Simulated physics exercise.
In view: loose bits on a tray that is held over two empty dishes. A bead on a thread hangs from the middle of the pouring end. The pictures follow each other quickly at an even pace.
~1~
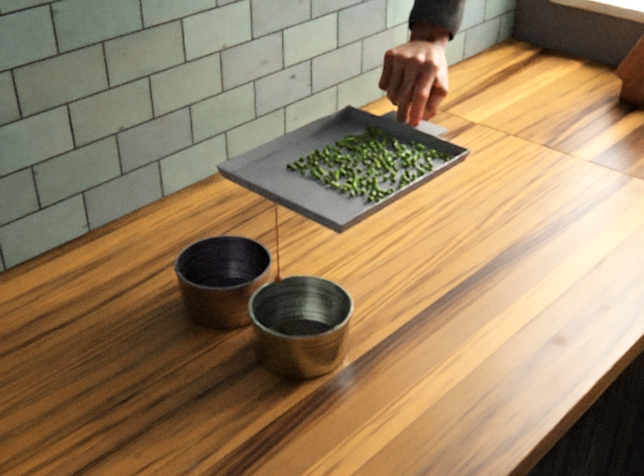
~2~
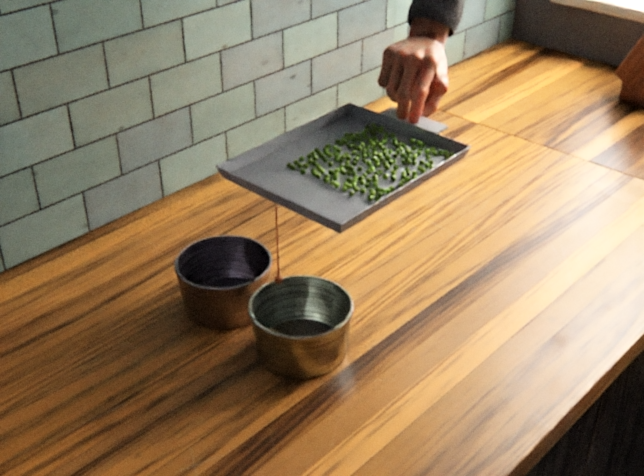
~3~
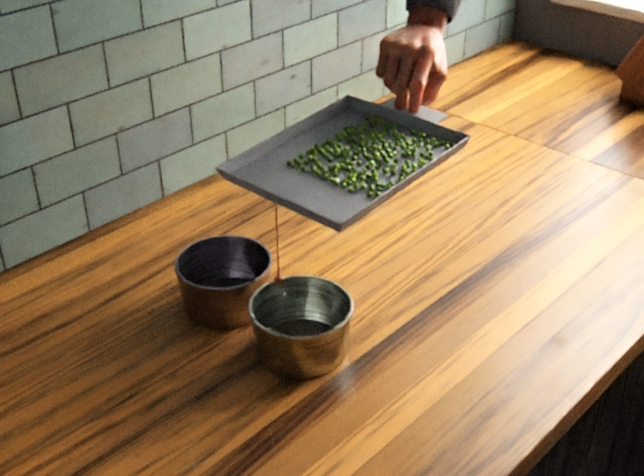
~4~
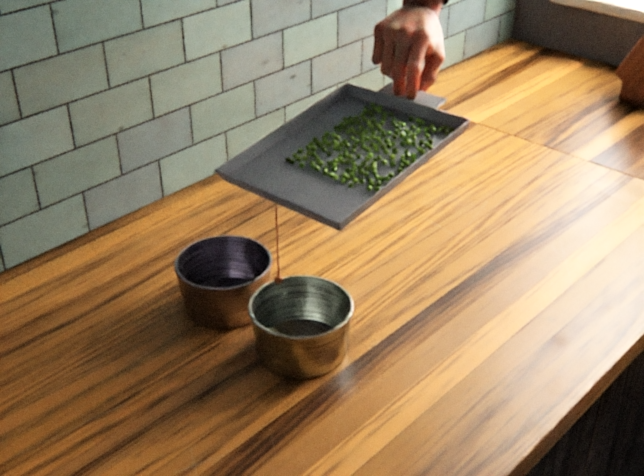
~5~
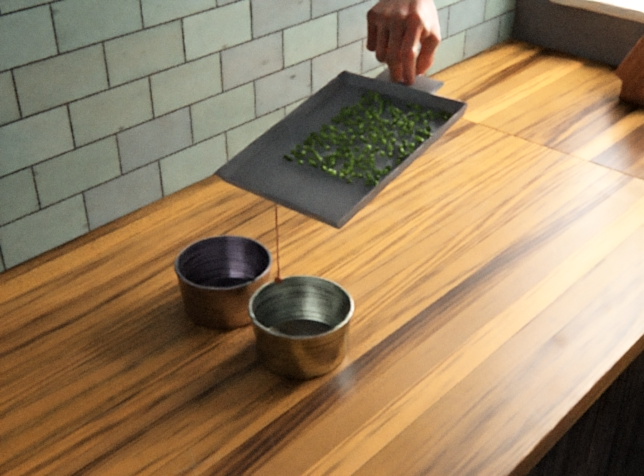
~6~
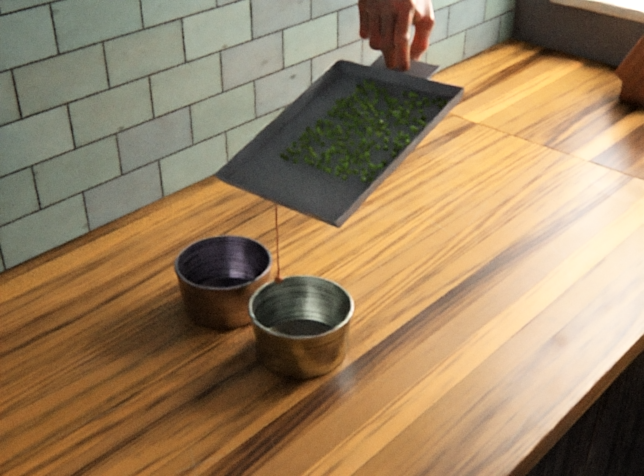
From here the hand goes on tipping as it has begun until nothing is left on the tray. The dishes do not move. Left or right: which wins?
It favours the left dish.
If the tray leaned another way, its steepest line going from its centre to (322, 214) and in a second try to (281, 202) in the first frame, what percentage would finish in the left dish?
Roughly 0 per cent, and 10 per cent.
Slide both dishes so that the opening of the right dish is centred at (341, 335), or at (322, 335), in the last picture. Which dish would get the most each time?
At the first place the left dish, at the second the dish on the left.
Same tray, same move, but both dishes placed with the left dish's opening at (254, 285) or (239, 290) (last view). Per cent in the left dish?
Roughly 70 per cent, and 80 per cent.
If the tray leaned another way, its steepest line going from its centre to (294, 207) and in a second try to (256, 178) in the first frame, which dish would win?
First the right-hand dish, then left.
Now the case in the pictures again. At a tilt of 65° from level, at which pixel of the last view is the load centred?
Around (246, 197).
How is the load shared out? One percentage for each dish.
The left dish has 60 per cent, the right dish has 10.
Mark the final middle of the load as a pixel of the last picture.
At about (222, 314).
Just after the last frame, tray tipped steeply; roughly two thirds on the tray; just a few in the right dish; about a tenth in the left dish; just a few outside both; roughly a quarter in the air.
A moment on, tray tipped past a quarter turn; just a few on the tray; about a tenth in the right dish; roughly half in the left dish; roughly a quarter outside both; roughly a quarter in the air.
Further on, tray tipped past a quarter turn; about a tenth in the right dish; roughly two thirds in the left dish; roughly a quarter outside both.
When it is over, tray tipped past a quarter turn; about a tenth in the right dish; roughly two thirds in the left dish; roughly a quarter outside both.
